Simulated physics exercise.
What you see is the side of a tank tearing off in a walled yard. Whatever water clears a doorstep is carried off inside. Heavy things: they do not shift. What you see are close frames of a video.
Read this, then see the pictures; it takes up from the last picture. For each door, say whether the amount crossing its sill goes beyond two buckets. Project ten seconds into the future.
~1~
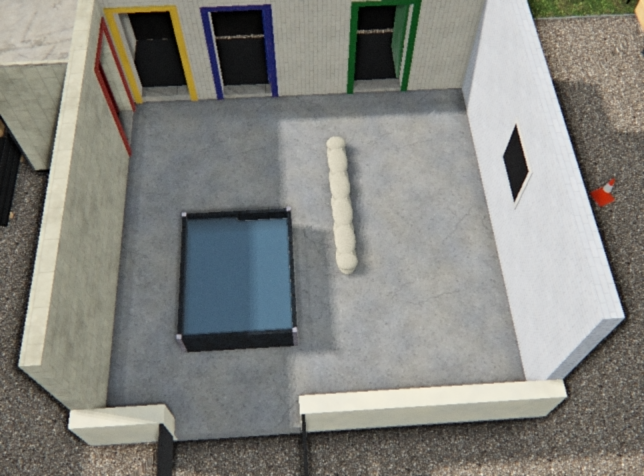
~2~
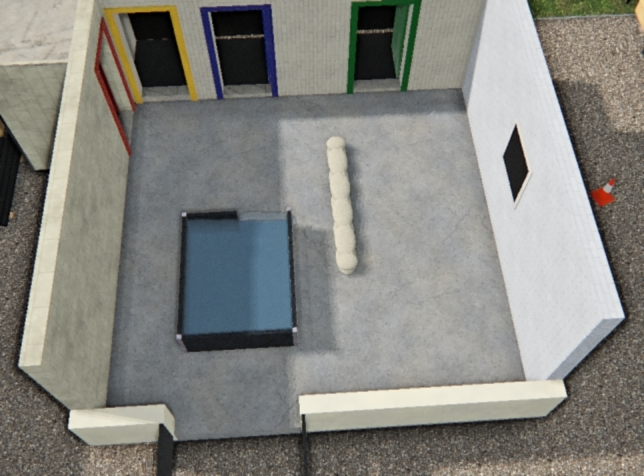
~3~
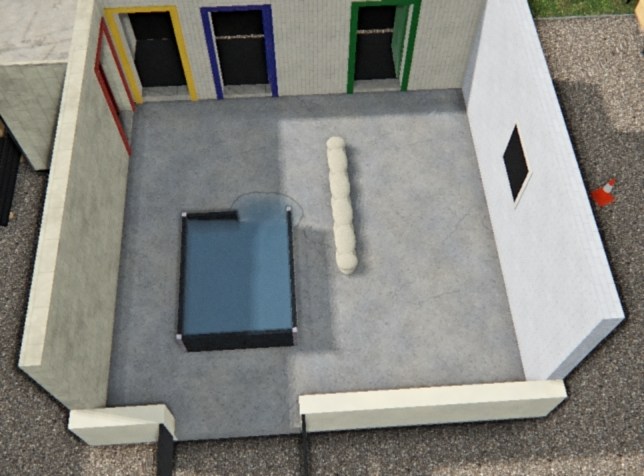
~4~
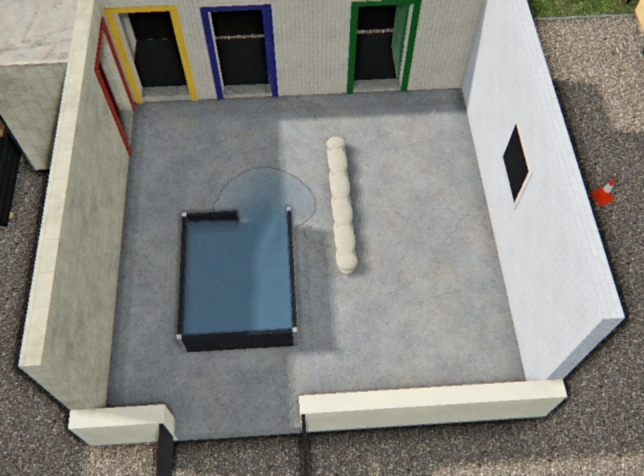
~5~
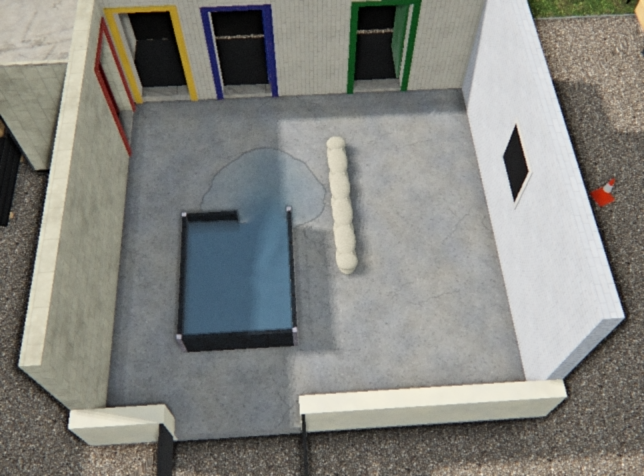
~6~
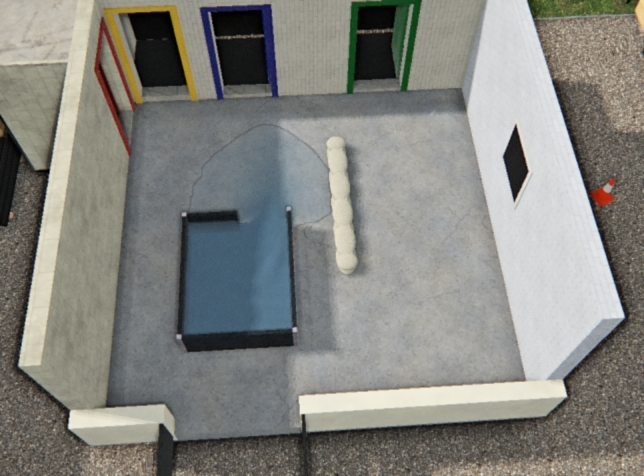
Result: I expect the green door to let through an acceptable amount; I expect the red door to let through too much; I expect the yellow door to let through an acceptable amount; I expect the blue door to let through too much.
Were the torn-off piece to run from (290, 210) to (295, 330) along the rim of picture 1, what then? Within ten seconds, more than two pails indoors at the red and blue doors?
The red door remains below and the blue door remains below.
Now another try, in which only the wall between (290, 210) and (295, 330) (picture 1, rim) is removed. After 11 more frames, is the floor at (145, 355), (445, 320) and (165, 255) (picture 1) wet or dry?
So: Spared, then wetted, then spared.
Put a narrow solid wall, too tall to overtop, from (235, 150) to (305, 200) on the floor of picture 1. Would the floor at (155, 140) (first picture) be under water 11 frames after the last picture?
That spot would be inundated.
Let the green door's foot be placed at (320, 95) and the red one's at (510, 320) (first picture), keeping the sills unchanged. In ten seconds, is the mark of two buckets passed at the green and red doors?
Well, the green one crosses the threshold, while the red one stays short of the threshold.
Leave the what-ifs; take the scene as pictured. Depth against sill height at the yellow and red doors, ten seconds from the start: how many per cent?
Respectively about 50 and 100 per cent.
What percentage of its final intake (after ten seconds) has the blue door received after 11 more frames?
I make it 30 per cent.
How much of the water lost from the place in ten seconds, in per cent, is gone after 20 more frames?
It should be close to 50 percent by then.
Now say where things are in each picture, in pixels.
The first picture shows the water tank at (238, 272) is whole and still.
In the second picture, the front is at a hidden place, out from the gap on the water tank's far side.
In the third picture, water pours out on the water tank's far side and has run to (243, 200).
In the fourth picture, water pours out on the water tank's far side and has run to (253, 173).
In the fifth picture, the front is at (273, 153), out from the gap on the water tank's far side.
In the sixth picture, the front is at (269, 129), out from the gap on the water tank's far side.
A moment on, water covers 20 % of the floor; the green door not reached, the red door not reached, the yellow door not reached, the blue door under two buckets in.
Next, water covers 25 % of the floor; the green door wet at the sill, nothing in, the red door not reached, the yellow door wet at the sill, nothing in, the blue door over two buckets in.
Then, water covers 30 % of the floor; the green door wet at the sill, nothing in, the red door under two buckets in, the yellow door wet at the sill, nothing in, the blue door over two buckets in.
Later, water covers 50 % of the floor; the green door under two buckets in, the red door over two buckets in, the yellow door wet at the sill, nothing in, the blue door far over two buckets in.
In the end, water covers 80 % of the floor; the green door under two buckets in, the red door over two buckets in, the yellow door wet at the sill, nothing in, the blue door far over two buckets in.
